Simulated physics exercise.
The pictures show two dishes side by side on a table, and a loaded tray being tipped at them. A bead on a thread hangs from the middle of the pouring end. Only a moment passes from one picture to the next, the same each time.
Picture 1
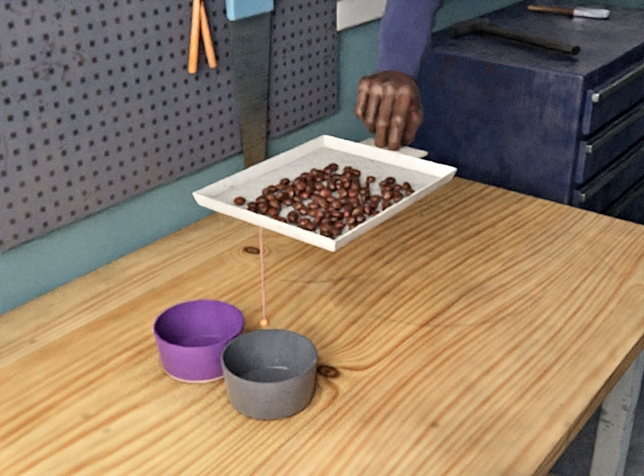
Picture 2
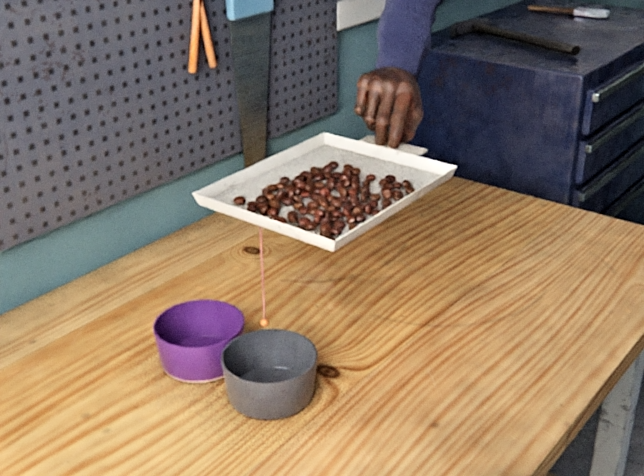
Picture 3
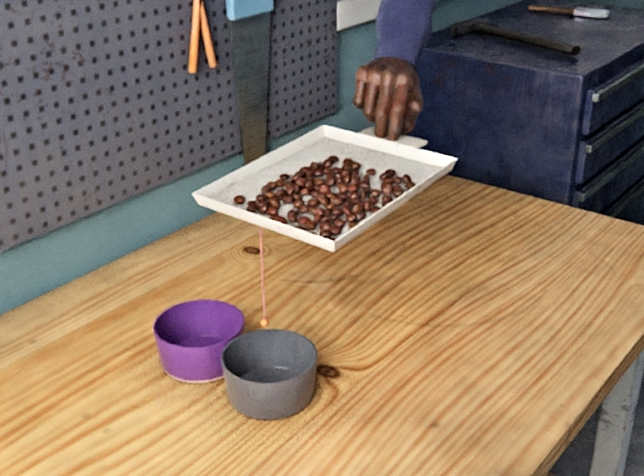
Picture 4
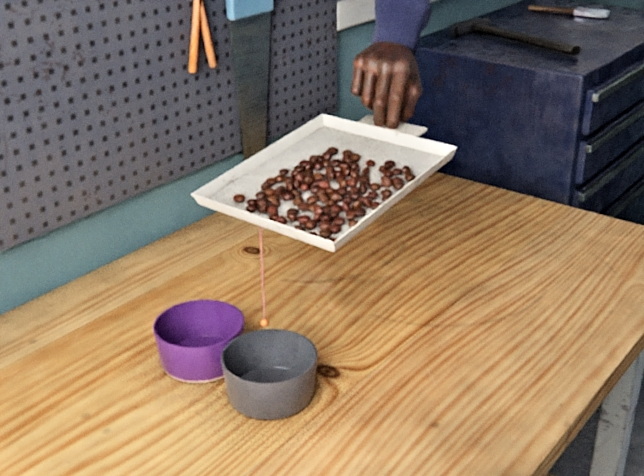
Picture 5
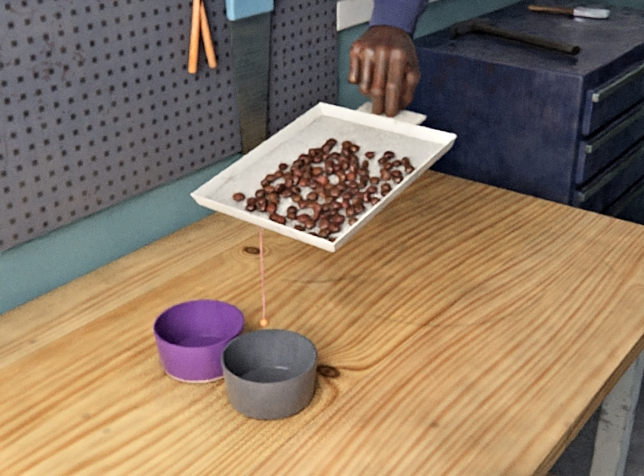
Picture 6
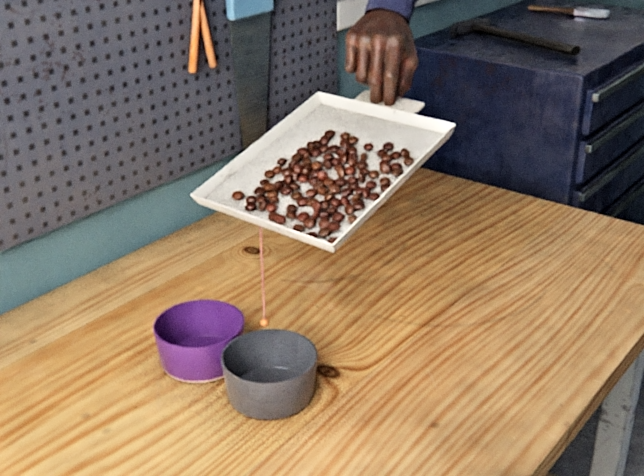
A hand raises the handle end of a tray of brown pieces, steadily steepening its slant.
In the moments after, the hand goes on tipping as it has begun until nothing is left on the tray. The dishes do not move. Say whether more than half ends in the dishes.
Together they catch over half.
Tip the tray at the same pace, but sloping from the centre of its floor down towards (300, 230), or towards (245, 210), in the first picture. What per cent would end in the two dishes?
Near 50 % and 90 %.
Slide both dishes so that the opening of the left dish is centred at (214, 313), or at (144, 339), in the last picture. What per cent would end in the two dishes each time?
Near 40 % and 30 %.
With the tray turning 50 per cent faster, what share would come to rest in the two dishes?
Near 70 %.
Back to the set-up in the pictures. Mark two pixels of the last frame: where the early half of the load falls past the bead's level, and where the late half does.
The first part at (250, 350); the rest at (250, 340).
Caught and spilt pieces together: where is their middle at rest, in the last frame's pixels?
Close to (265, 393).
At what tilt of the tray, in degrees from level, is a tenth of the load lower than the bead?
At about 75°.
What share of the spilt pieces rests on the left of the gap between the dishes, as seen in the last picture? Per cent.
Close to 40 per cent.
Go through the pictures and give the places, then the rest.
In the first frame, corners of the pouring end at (199, 193) and (334, 238), level; middle of the load at (331, 200), flat chocolate drops; left dish at (168, 358); right dish at (238, 394); bead on its thread at (265, 323).
In the second frame, corners of the pouring end at (198, 193) and (334, 239), level; middle of the load at (331, 199).
In the third frame, corners of the pouring end at (198, 193) and (333, 239), tipped barely, level across its low end; middle of the load at (331, 196).
In the fourth frame, corners of the pouring end at (197, 193) and (333, 240), tipped a little, level across its low end; middle of the load at (330, 191).
In the fifth frame, corners of the pouring end at (197, 193) and (332, 240), tipped a little, level across its low end; middle of the load at (330, 187).
In the sixth frame, corners of the pouring end at (196, 193) and (332, 241), tipped clearly, level across its low end; middle of the load at (329, 182); left dish at (168, 358); right dish at (238, 394).
Soon after the last picture, tray tipped steeply; nearly all on the tray; a stray few in the air.
A little later, tray tipped right over; about a quarter on the tray; about a third in the right dish; a small part in the left dish; a small part outside both; about a quarter in the air.
Later still, tray tipped past a quarter turn; about half in the right dish; about a quarter in the left dish; about a quarter outside both.
At rest, tray tipped past a quarter turn; about half in the right dish; about a quarter in the left dish; about a quarter outside both.
